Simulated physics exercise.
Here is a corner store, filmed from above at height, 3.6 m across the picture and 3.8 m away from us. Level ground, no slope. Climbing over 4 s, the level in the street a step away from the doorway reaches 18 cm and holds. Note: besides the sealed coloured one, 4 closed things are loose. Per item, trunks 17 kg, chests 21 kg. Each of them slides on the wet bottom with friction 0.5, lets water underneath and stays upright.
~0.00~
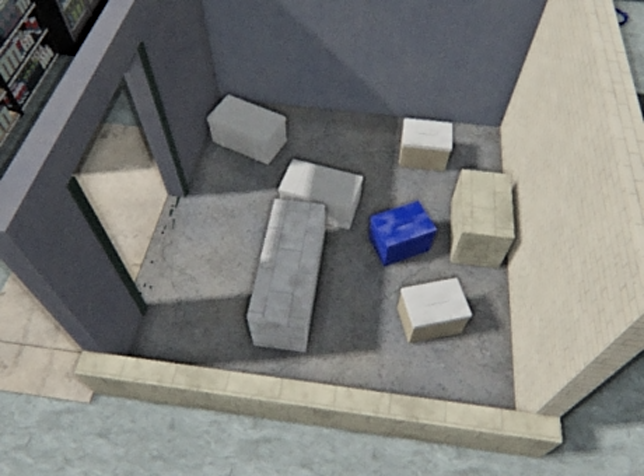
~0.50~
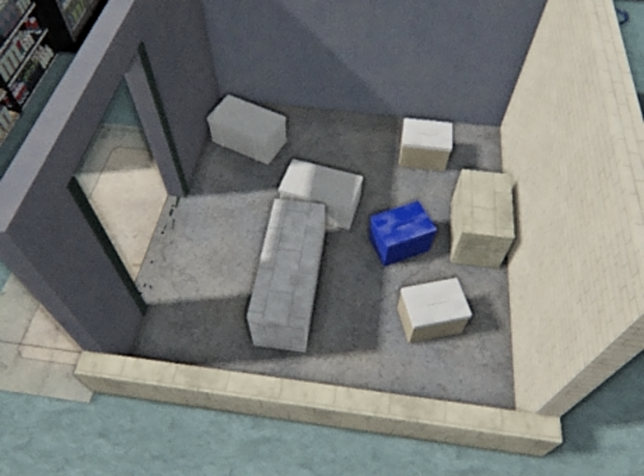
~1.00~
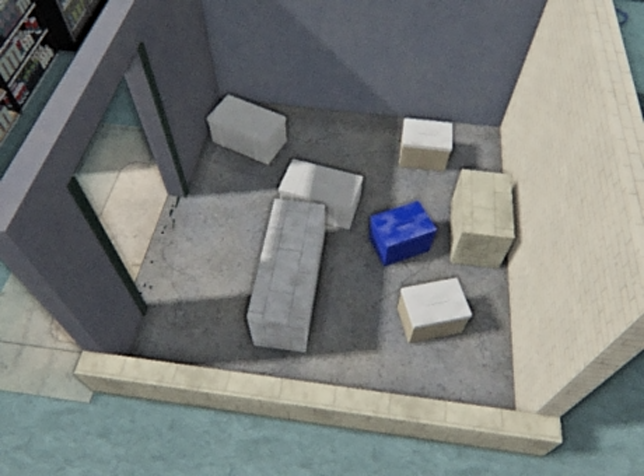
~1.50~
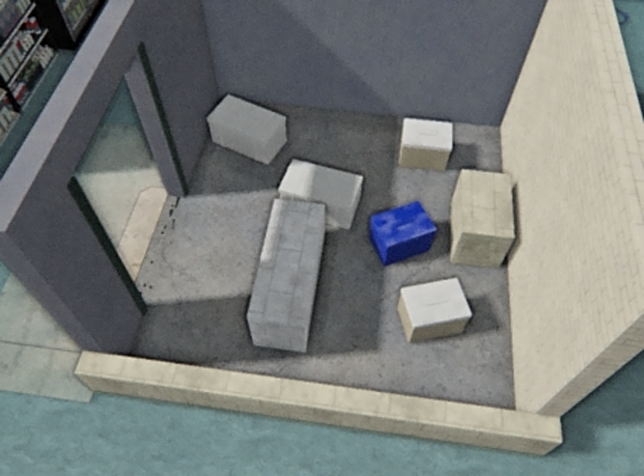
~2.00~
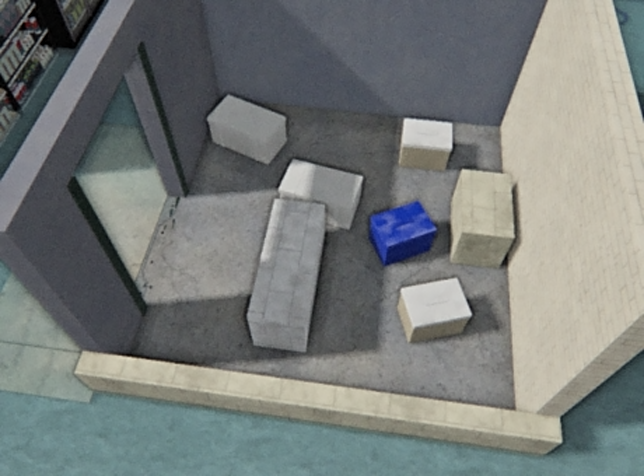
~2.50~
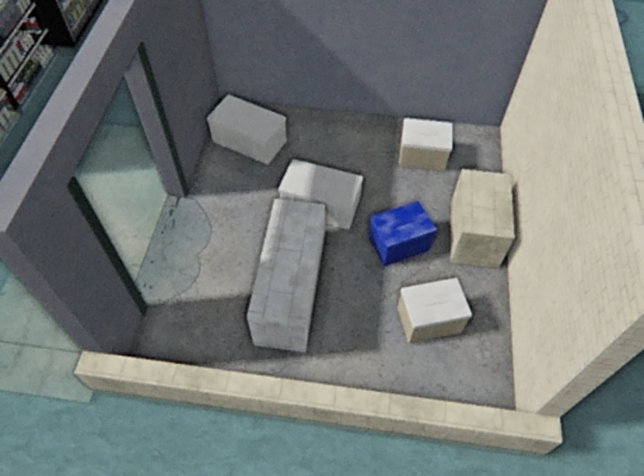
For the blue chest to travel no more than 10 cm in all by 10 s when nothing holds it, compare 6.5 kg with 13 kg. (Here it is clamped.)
Only big one works.
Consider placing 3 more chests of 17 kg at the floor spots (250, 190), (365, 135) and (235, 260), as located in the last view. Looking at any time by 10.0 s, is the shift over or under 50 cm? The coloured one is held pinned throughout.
Note, in sequence: Exceeded, not exceeded, exceeded.
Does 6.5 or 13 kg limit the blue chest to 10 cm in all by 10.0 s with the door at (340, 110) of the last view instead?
Okay, so both masses fail.
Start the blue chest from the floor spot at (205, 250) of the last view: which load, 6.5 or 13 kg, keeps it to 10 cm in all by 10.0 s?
Result: Both fail.
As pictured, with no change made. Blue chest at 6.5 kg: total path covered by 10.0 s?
About 80 cm altogether.
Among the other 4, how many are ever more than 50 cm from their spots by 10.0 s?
That adds up to 1.
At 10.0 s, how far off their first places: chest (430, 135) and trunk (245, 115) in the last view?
Net displacement, in order: 0 cm; 10 cm.
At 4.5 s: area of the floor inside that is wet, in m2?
I'd put it close to 3.5 m2.
After 3.5 s the blue chest would be 0 cm from its start with 6.5 kg and 0 cm from its start with 13 kg; 0 cm of water round it then.
After 4.5 s the blue chest would be 0 cm from its start with 6.5 kg and 0 cm from its start with 13 kg; 0 cm of water round it then.
After 7.0 s the blue chest would be 10 cm from its start with 6.5 kg and 0 cm from its start with 13 kg; 2 cm of water round it then.
After 10.0 s the blue chest would be 54 cm from its start with 6.5 kg and 0 cm from its start with 13 kg; 5 cm of water round it then.
